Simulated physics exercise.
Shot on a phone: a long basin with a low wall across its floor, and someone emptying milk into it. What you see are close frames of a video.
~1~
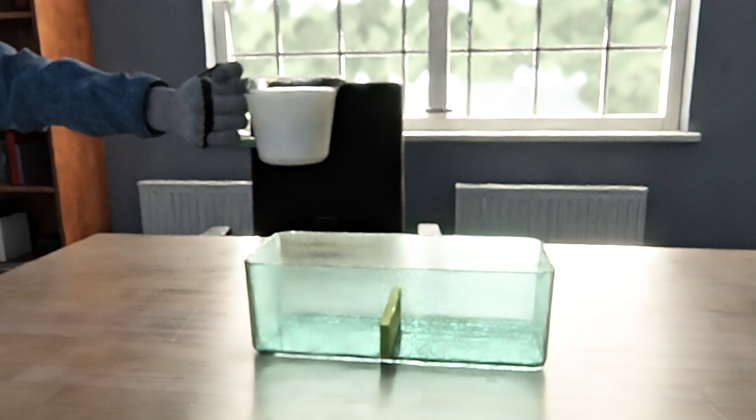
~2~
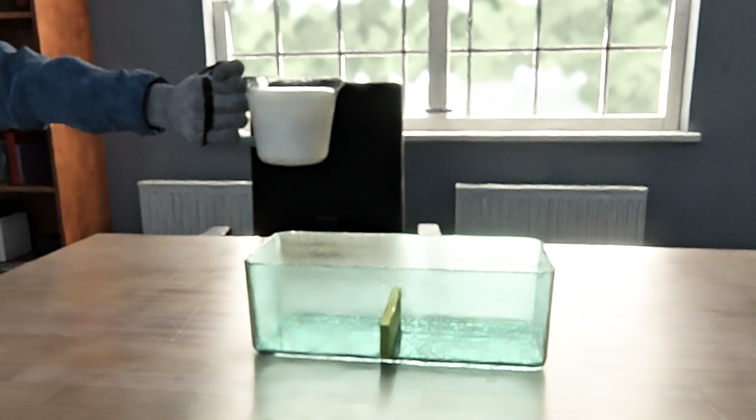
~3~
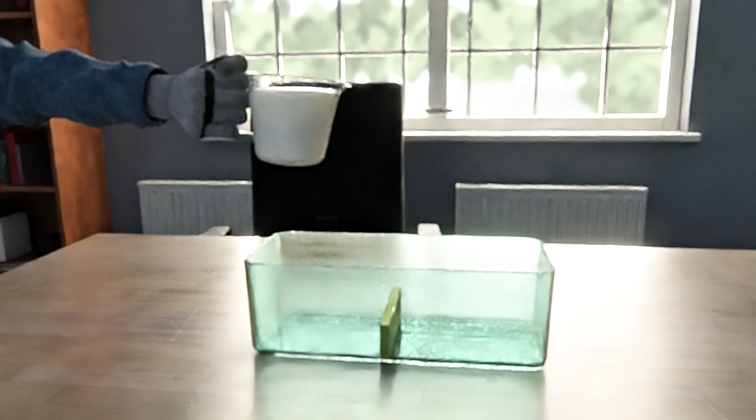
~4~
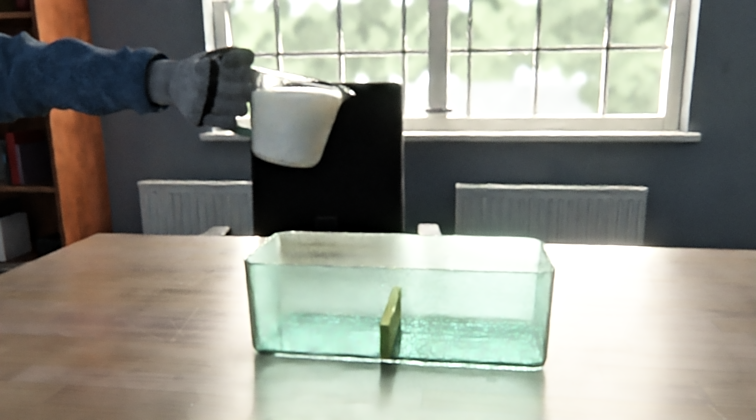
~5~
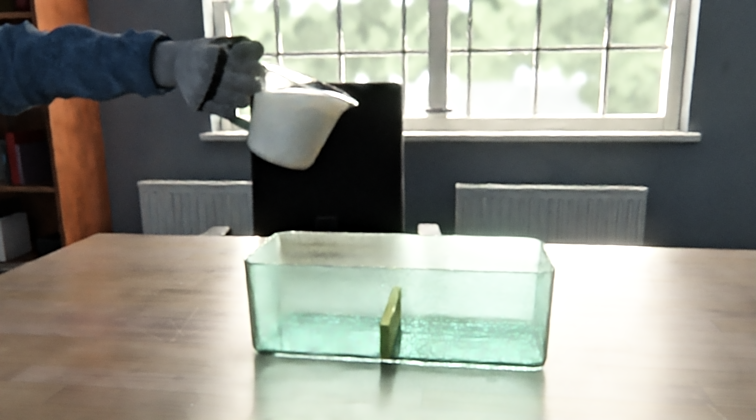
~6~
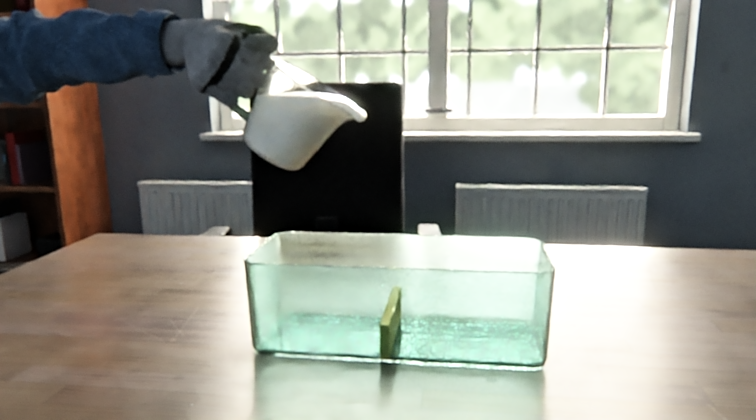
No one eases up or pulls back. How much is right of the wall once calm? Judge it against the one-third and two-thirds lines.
At least a third, at most two thirds.
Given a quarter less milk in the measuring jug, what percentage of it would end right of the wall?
Estimated share: Close to 40 per cent.
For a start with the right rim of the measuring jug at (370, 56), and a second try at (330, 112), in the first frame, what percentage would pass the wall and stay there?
Estimate, first then second: 85 per cent and 20 per cent.
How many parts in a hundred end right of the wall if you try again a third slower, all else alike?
Roughly 70 percent.
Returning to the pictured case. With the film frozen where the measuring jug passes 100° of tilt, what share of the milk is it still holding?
About 35 per cent.
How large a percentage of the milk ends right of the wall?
Share: Roughly 55 %.
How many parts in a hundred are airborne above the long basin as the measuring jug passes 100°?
Near 35 parts in a hundred.
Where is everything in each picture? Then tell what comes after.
It leans 0°; its right rim is at (346, 78); the milk meets the walls at (252, 91) and (335, 90); the long basin's rim runs from (260, 248) to (548, 256); the wall's top is at (391, 305), in the first picture.
It leans 2°; its right rim is at (347, 80); the milk meets the walls at (253, 90) and (335, 91), in the second picture.
It leans 6°; its right rim is at (350, 85); the milk meets the walls at (256, 89) and (337, 92), in the third picture.
It leans 13°; its right rim is at (354, 93); the milk meets the walls at (259, 91) and (343, 95), in the fourth picture.
It leans 23°; its right rim is at (357, 104); the milk meets the walls at (261, 94) and (352, 98), in the fifth picture.
It leans 34°; its right rim is at (359, 118); the milk meets the walls at (261, 100) and (357, 111); 3 per cent is over the edge, in the sixth picture.
A moment on, the measuring jug is tipped right over and 36 per cent is still to pour, 1 is left of the wall and 29 right of it.
Next, the measuring jug is tipped right over and 2 per cent is still to pour, 38 is left of the wall and 54 right of it.
Then the measuring jug is tipped right over and 0 per cent is still to pour, 44 is left of the wall and 54 right of it.
Later the measuring jug is tipped right over and 0 per cent is still to pour, 44 is left of the wall and 55 right of it.
In the end 44 per cent lies left of the wall, 55 right of it and 1 outside.
